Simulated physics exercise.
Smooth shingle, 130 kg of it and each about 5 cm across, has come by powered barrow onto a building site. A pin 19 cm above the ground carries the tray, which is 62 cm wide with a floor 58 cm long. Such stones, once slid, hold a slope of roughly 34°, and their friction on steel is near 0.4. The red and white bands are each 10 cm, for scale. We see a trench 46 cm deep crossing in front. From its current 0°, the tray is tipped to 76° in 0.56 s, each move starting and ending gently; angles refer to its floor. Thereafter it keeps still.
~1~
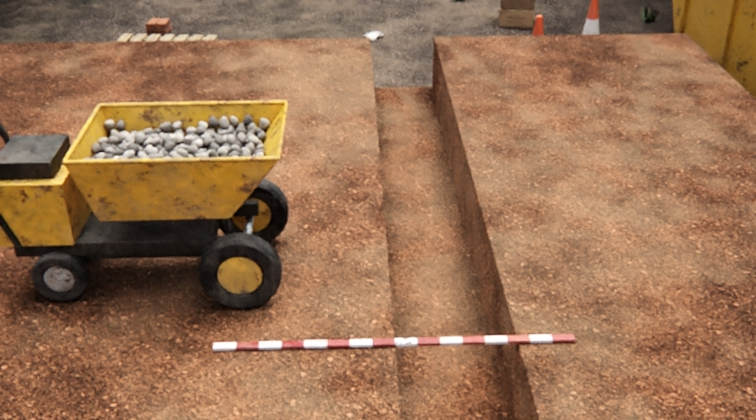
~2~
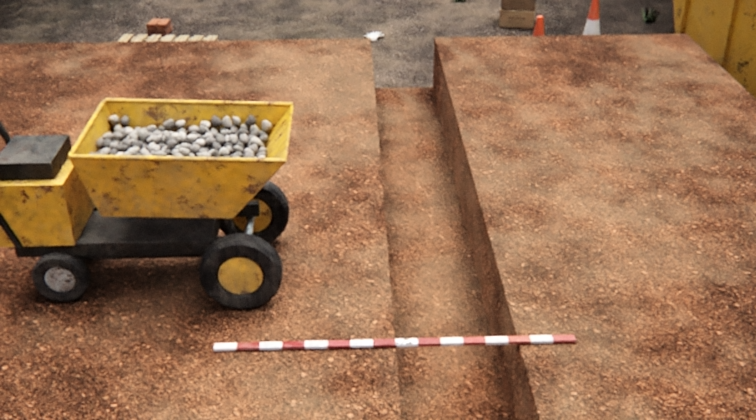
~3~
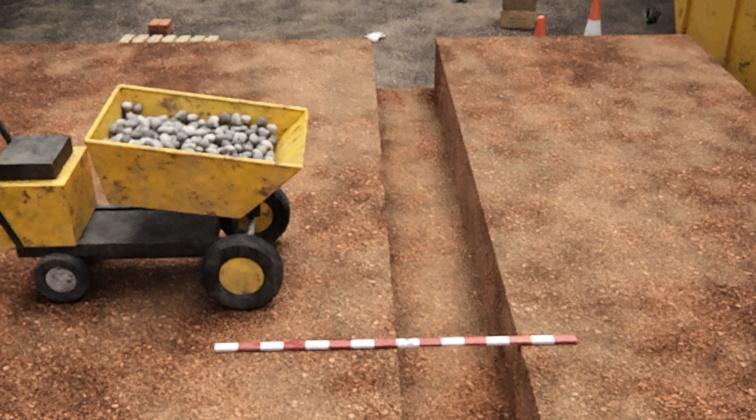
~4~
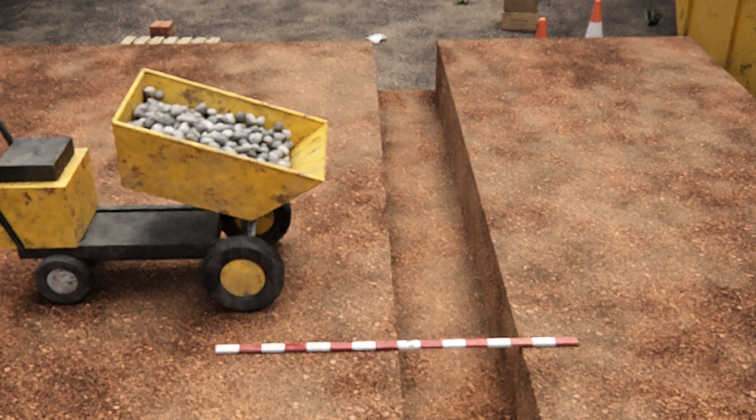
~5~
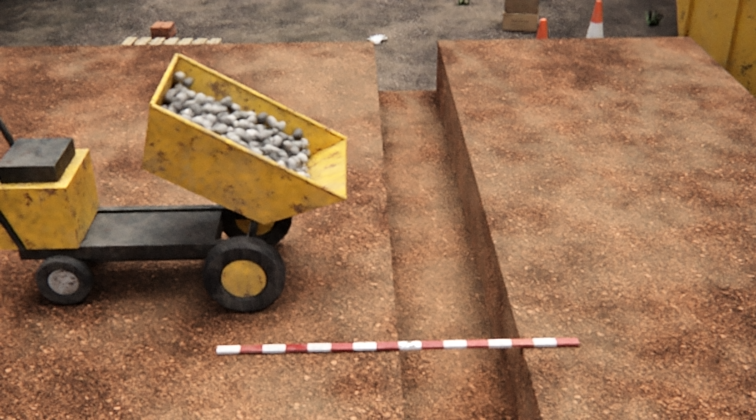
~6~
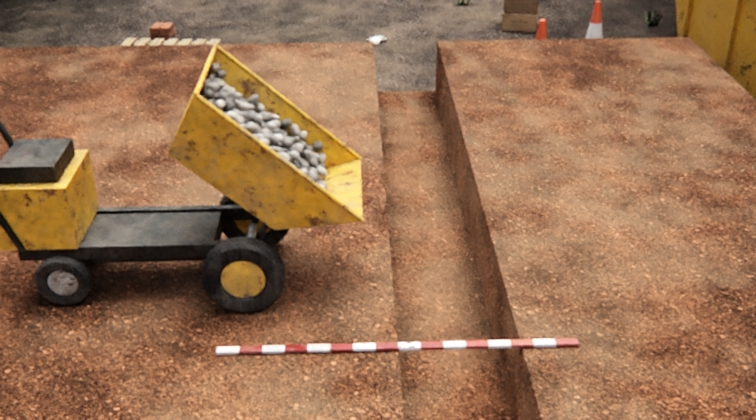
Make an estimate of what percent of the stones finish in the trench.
About 98 percent.
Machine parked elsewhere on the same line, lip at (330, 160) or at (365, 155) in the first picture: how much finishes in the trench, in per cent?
First some 80, then 50 per cent.
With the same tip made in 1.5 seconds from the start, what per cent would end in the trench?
Then roughly 100 percent.
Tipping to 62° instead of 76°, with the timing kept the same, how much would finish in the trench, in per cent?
In that case some 95 per cent.
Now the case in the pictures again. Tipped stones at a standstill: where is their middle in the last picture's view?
Their middle ends up near (458, 336).
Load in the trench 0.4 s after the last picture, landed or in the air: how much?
45 per cent or so by then.
Then, 0.1 s after the last picture the floor is at 64°, 100 % in the tray; the foremost stones are at (360, 221).
Then, 0.4 s after the last picture the floor is at 76°, 56 % in the tray, 1 % short of the trench, 43 % in the trench; the foremost stones are at (466, 286).
Then, 0.7 s after the last picture the floor is at 76°, 2 % in the tray, 1 % short of the trench, 94 % in the trench, 2 % past the trench; the foremost stones are at (617, 278).
Then, 2.7 s after the last picture the floor is at 76°, 0 % in the tray, 98 % in the trench, 2 % past the trench; the foremost stones are past the picture's edge.
